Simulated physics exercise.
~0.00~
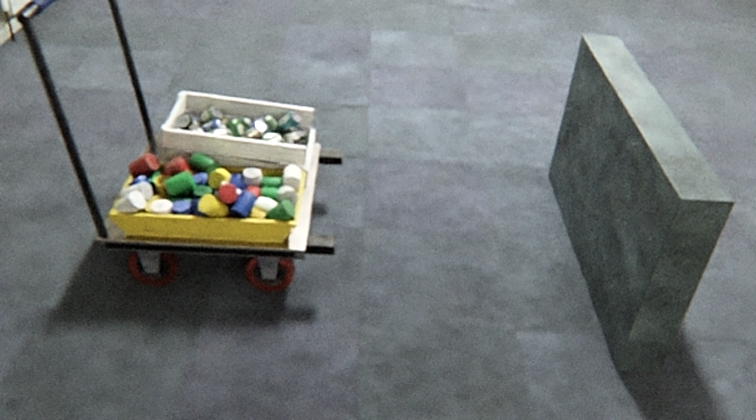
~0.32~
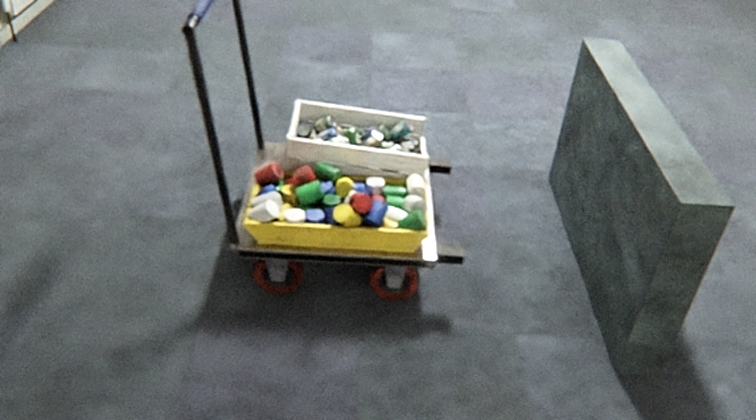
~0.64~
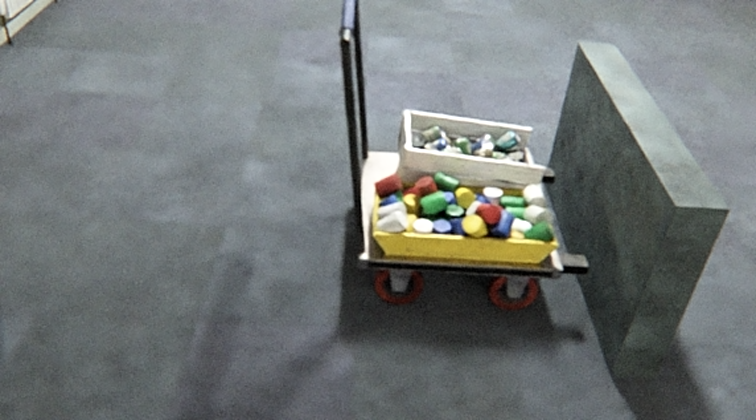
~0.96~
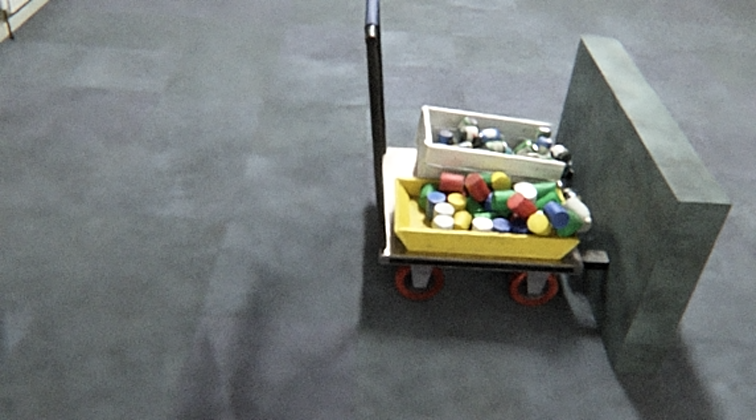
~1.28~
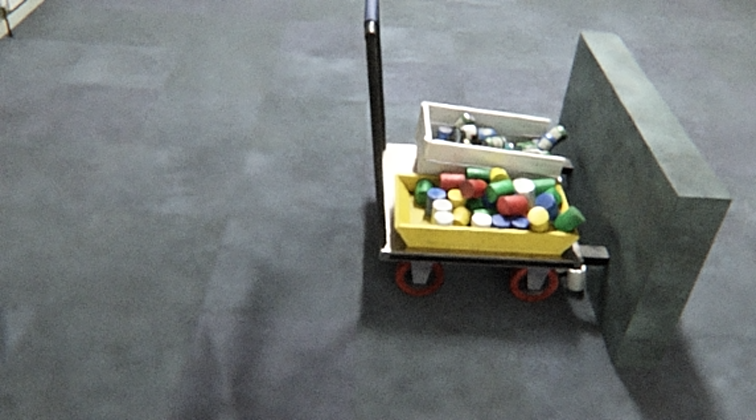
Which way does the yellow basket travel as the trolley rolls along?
The yellow basket travels to the right, riding on the trolley toward the wall.
